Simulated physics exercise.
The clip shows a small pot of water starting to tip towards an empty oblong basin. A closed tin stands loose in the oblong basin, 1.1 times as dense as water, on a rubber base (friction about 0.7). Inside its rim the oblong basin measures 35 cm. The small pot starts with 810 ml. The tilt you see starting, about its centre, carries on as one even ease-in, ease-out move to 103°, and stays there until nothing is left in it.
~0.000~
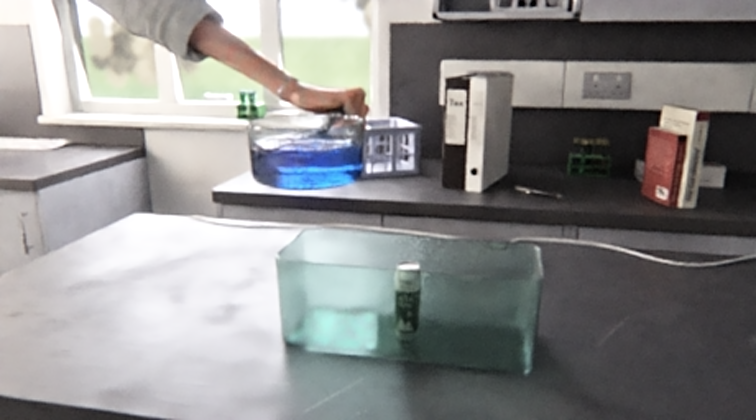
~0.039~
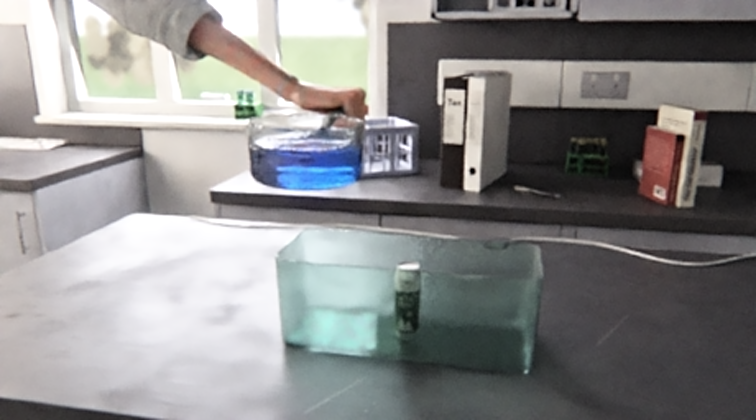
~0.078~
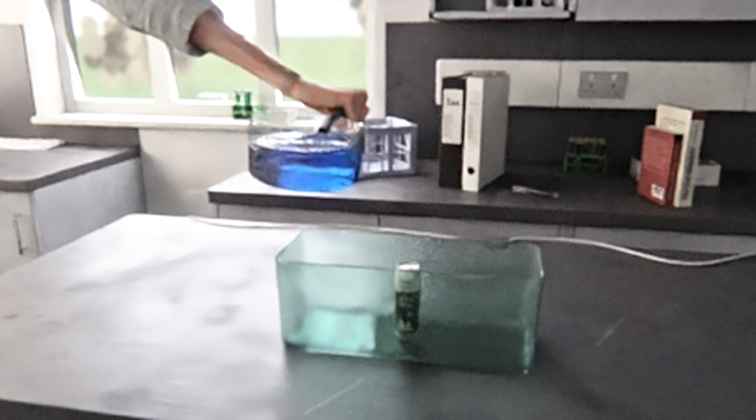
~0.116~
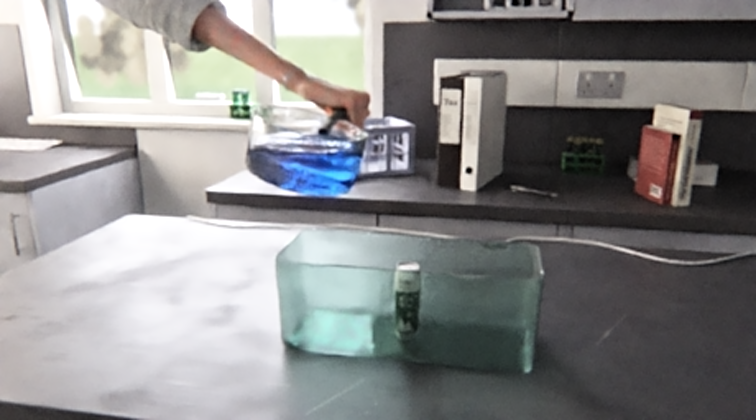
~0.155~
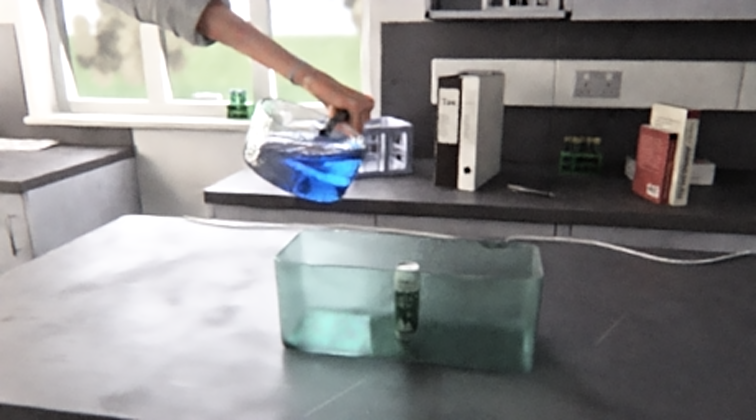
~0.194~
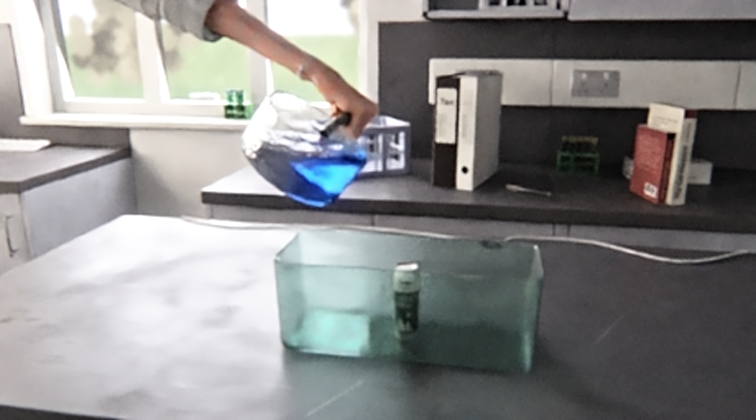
We see a hand holding a clear pot of blue water above an empty, greenish oblong basin with a small tin standing inside; the hand gradually tilts the pot to the right, and the water shifts towards its lowered right rim.
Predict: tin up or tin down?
The tin falls.
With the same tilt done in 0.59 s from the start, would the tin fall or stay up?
Then it goes over.
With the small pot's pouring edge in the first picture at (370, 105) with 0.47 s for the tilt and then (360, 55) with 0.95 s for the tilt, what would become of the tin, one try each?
First it goes over; then it keeps standing.
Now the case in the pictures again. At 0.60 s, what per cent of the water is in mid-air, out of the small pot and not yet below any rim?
Some 6 per cent.
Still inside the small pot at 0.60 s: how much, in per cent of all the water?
Some 6 per cent.
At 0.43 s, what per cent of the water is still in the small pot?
Some 24 per cent.
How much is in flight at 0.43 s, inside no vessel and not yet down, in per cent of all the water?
Near 46 in a hundred.
By 0.43 s the tilt is 101° and 24 per cent is still to pour; the tin stands where it began.
By 0.60 s the tilt is 103° and 6 per cent is still to pour; the tin leans 8°.
By 0.78 s the tilt is 103° and 1 per cent is still to pour; the tin lies on its side.
By 0.97 s the tilt is 103° and 0 per cent is still to pour; the tin lies on its side.
At rest the tin lies on its side.
